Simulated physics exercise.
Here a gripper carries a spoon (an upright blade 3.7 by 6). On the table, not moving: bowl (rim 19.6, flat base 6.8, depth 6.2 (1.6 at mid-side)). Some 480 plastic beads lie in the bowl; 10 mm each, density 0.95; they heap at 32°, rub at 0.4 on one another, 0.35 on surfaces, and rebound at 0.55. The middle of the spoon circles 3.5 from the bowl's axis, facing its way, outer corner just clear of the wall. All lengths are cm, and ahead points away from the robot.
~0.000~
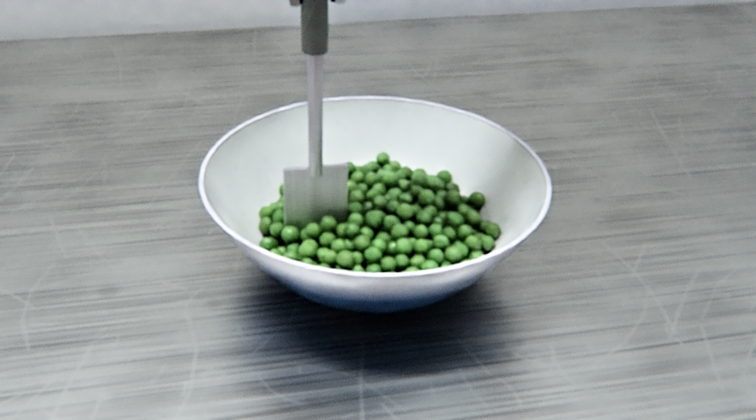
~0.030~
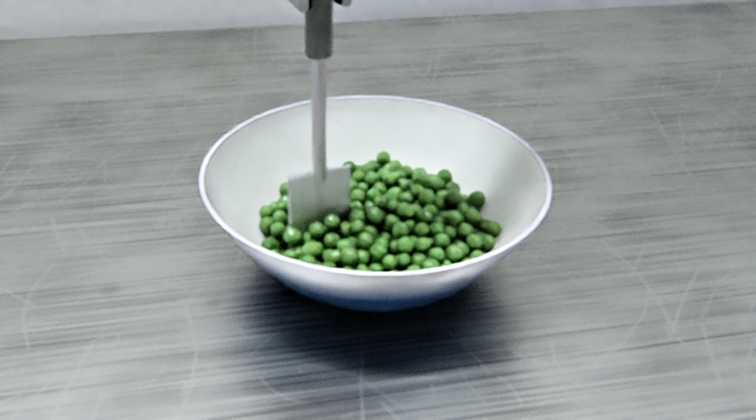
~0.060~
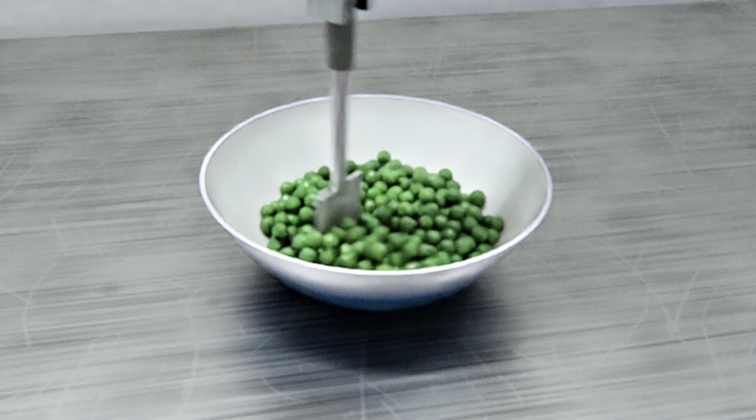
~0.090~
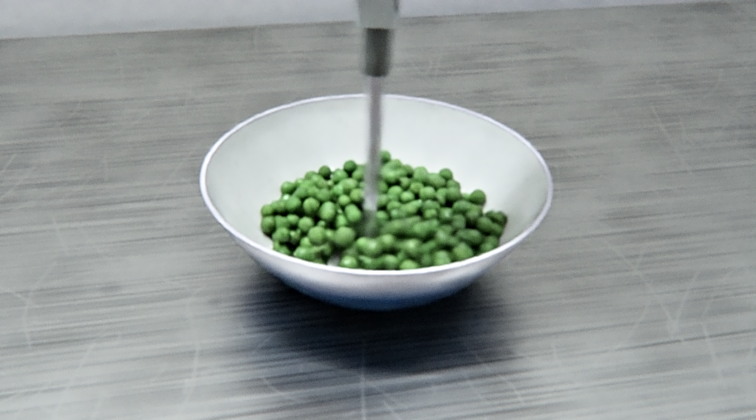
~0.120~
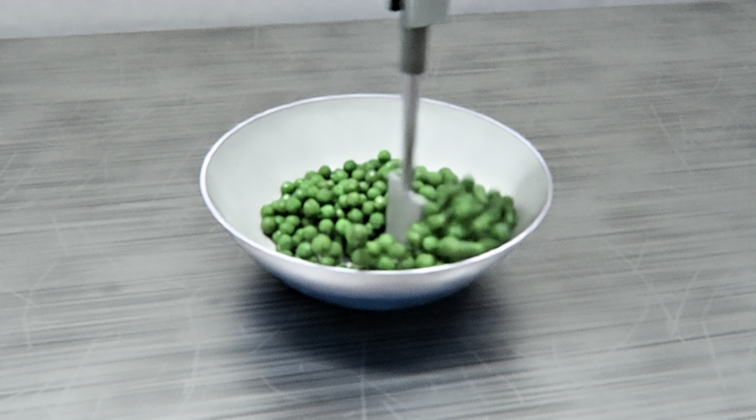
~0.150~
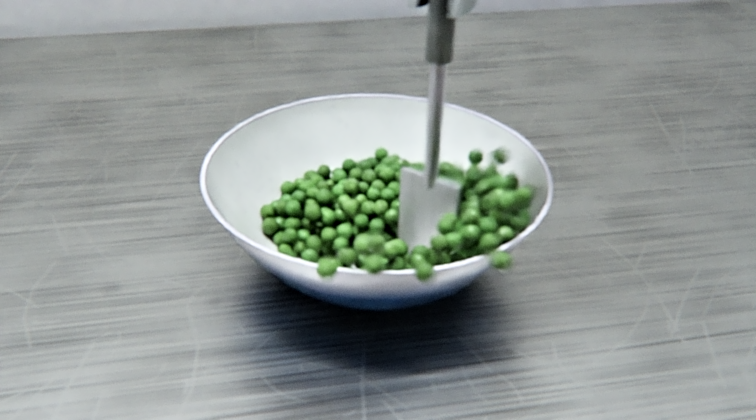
A gripper-held flat blade sweeping from left to right through green beads in a white bowl, pushing them up the right side.
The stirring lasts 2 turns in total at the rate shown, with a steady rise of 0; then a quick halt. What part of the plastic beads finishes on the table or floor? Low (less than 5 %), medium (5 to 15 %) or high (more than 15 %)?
A high share, more than 15 %, ends on the table or floor.
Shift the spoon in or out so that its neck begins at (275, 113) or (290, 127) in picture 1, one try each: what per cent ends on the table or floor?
Some 30 and 40 per cent.
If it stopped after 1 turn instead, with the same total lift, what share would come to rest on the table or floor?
It would be near 15 per cent.
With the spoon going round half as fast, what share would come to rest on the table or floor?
Then about 0 per cent.
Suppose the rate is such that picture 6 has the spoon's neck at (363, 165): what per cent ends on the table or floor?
Some 0 per cent.
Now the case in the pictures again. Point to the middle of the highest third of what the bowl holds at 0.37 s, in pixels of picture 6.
At about (275, 174).
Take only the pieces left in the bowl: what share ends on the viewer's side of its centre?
Some 55 per cent.
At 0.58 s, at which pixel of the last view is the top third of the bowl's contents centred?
Near (445, 178).
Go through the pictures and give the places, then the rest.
The spoon neck at (316, 143), 0° round; upper third of the load around (383, 215), from x 265 to 495, top at y 160; 481 in the bowl, in the first picture.
The spoon neck at (319, 148), 12° round; upper third of the load around (381, 217), from x 265 to 495, top at y 160, in the second picture.
The spoon neck at (340, 160), 42° round; upper third of the load around (386, 228), from x 265 to 495, top at y 155, in the third picture.
The spoon neck at (373, 167), 73° round; upper third of the load around (402, 236), from x 270 to 500, top at y 155, in the fourth picture.
The spoon neck at (408, 164), 104° round; upper third of the load around (436, 228), from x 270 to 510, top at y 155, in the fifth picture.
The spoon neck at (432, 153), 136° round; upper third of the load around (468, 212), from x 265 to 525, top at y 155; 476 in the bowl, 5 in flight or on the tool, in the sixth picture.
After 0.37 s, 1° round, highest piece 8 above the table; 424 in the bowl, 34 on the table or floor, 23 in flight or on the tool.
After 0.58 s, 226° round, highest piece 10 above the table; 402 in the bowl, 70 on the table or floor, 9 in flight or on the tool.
After 0.89 s, 0° round, highest piece 6 above the table; 377 in the bowl, 102 on the table or floor, 2 in flight or on the tool.
After 1.59 s, 0° round, highest piece 6 above the table; 377 in the bowl, 104 on the table or floor.
In the end, 377 in the bowl, 104 on the table or floor. That is 22 % on the table or floor.
